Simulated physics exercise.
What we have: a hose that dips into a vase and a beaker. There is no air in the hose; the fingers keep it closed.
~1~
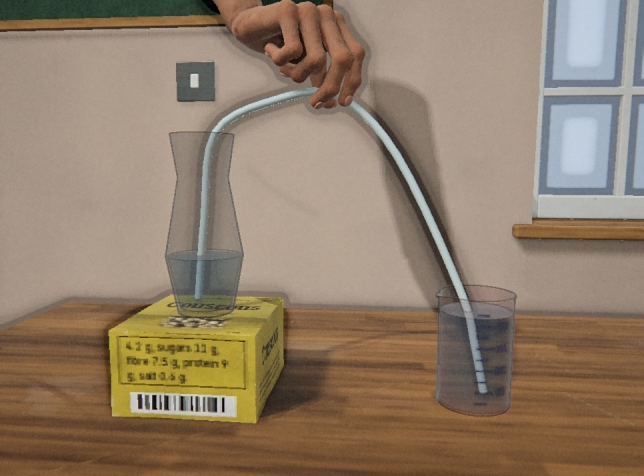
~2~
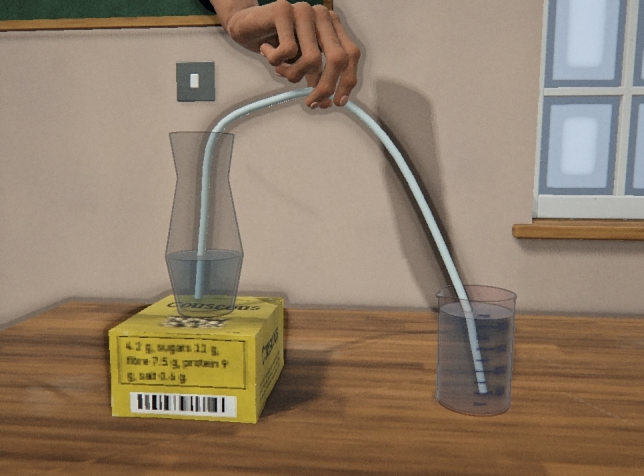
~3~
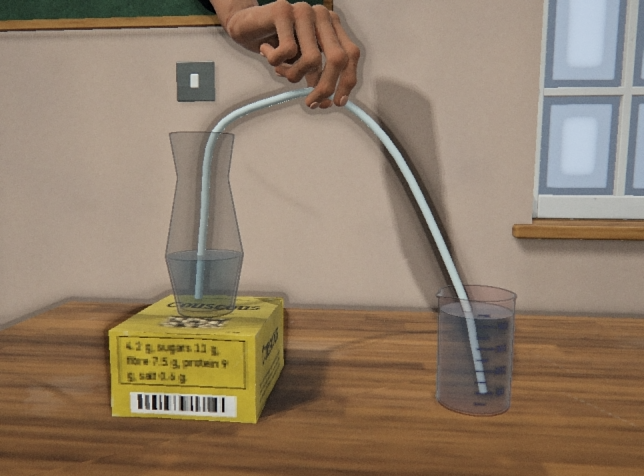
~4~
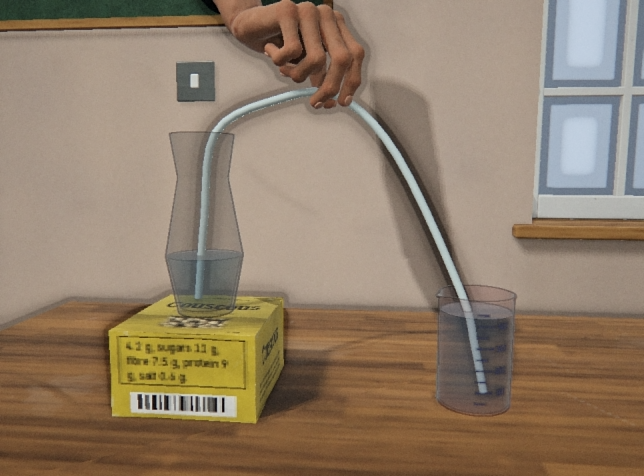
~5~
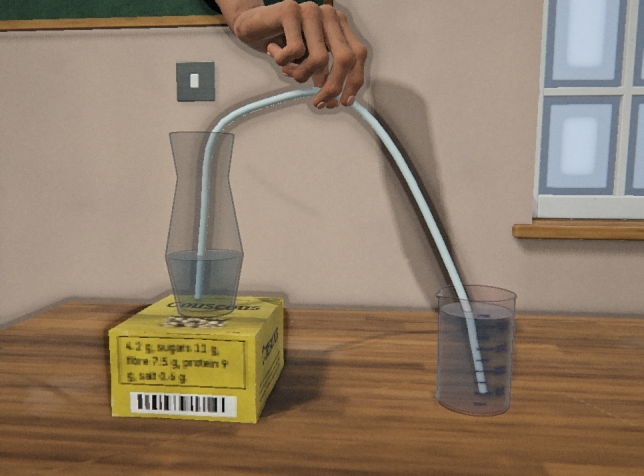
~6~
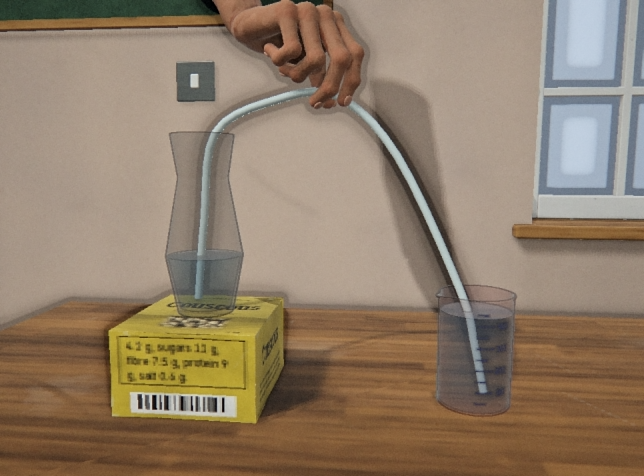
We see a hand pinching a pale hose that arches from a partly filled glass vase on a yellow packet, at left, down into a fuller beaker on the wooden tabletop, at right; nothing visibly moves.
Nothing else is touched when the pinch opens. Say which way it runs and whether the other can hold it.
Flow is rightwards, and the taker overflows.
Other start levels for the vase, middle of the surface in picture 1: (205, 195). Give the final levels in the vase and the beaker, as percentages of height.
Roughly 10 per cent, then 100 per cent.
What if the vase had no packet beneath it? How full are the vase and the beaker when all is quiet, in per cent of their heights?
Near 40 and 65 in a hundred.
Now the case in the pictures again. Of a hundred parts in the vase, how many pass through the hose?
About 70 per cent.
A moment on, the vase is about a quarter full; the beaker is nearly full.
Further on, the vase is nearly empty; the beaker is full to the brim; a puddle lies under the lower one.
When it is over, the vase is nearly empty; the beaker is full to the brim; a puddle lies under the lower one; the two surfaces are level.
